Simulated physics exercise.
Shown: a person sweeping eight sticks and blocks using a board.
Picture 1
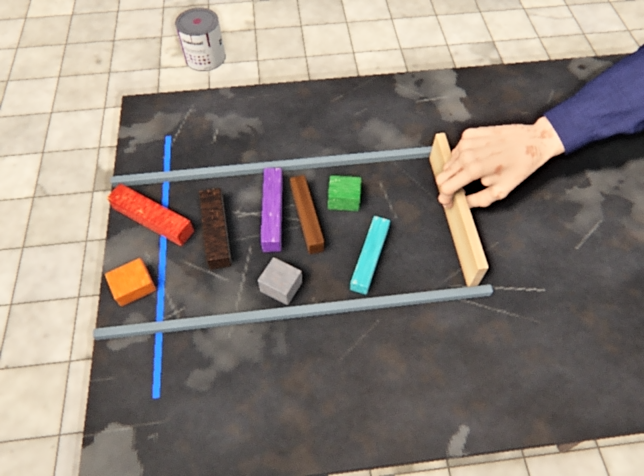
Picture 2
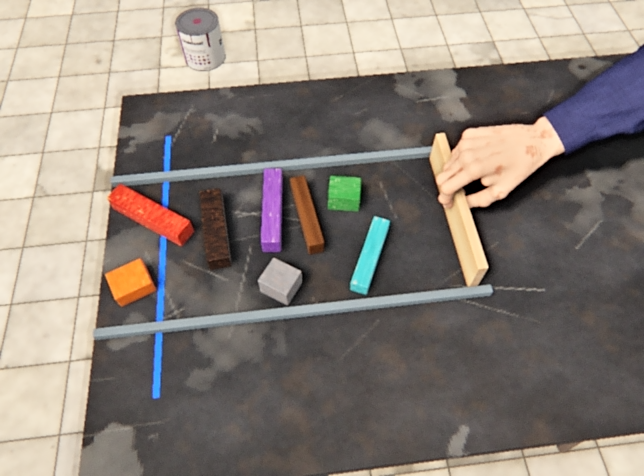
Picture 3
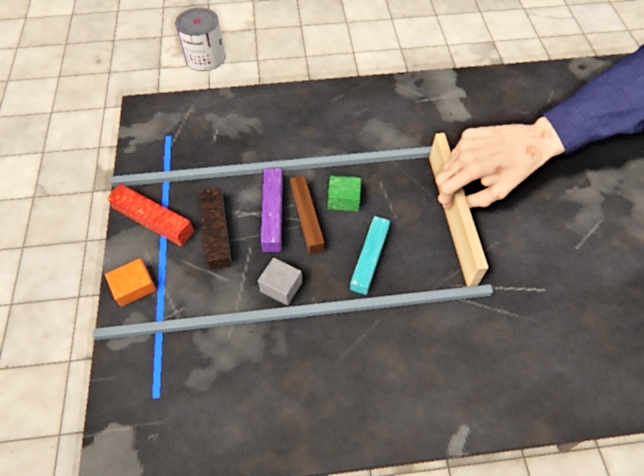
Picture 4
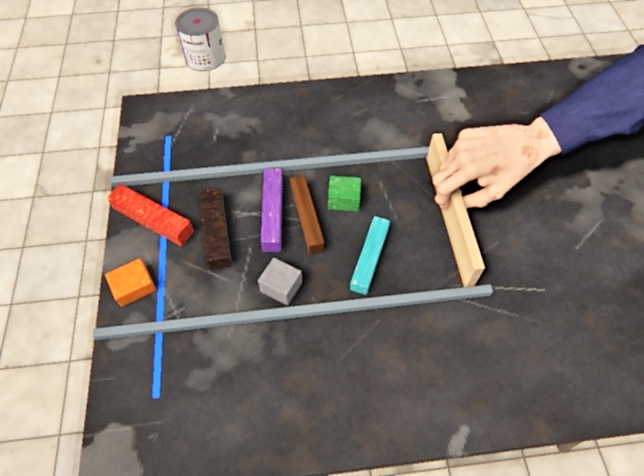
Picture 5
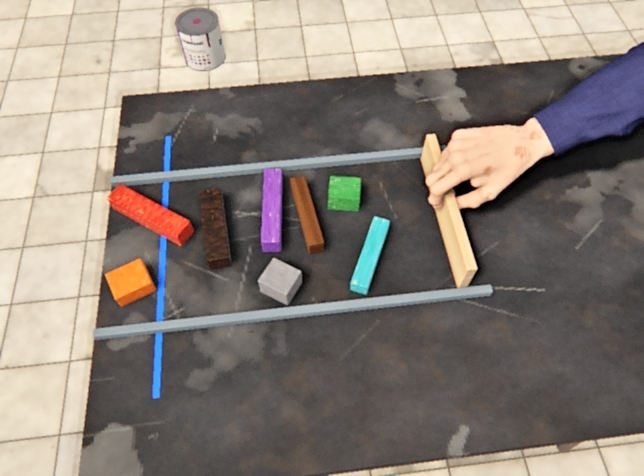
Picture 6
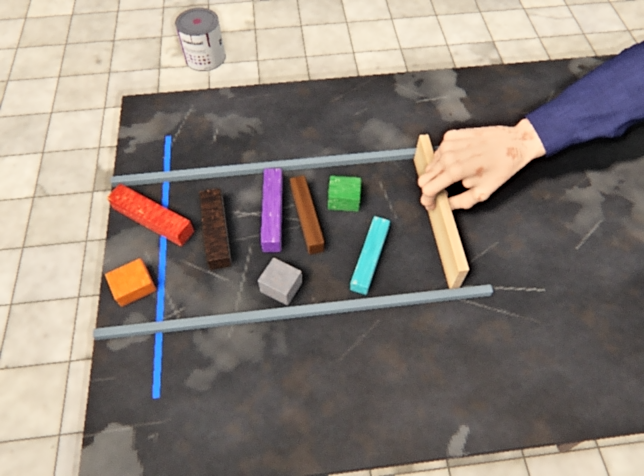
A hand holds a wooden board upright at the right end of two gray rails, still at first, then slides it slightly left. The eight colored sticks and blocks between the rails stay where they are, with the red bar lying across the blue tape and the board not touching any of them.
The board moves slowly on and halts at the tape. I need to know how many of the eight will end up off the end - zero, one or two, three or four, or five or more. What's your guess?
I'd say three or four.
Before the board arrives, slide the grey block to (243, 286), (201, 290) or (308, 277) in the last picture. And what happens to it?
The grey block survives; survives; is kept.
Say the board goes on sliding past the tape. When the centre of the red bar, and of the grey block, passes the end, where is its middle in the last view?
Estimated middle: (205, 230), and (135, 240) for the other.
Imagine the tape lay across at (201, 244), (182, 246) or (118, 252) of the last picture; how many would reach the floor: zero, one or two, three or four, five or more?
Counts as listed: Either one or two / just one or two / at least five.
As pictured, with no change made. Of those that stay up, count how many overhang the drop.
As for overhanging, the count is 1.
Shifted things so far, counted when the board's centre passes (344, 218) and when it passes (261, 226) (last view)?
Moved so far: 3, later 7.
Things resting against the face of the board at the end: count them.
At rest, 2 are in contact.
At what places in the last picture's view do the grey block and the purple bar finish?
Roughly (123, 306); the other one roughly (107, 238).
A little later, none off yet; orange block at rest near (131, 282); red bar at rest near (150, 215); black bar at rest near (215, 228).
When it is over, the number that fall off is three or four; down, black bar, red bar and orange block.
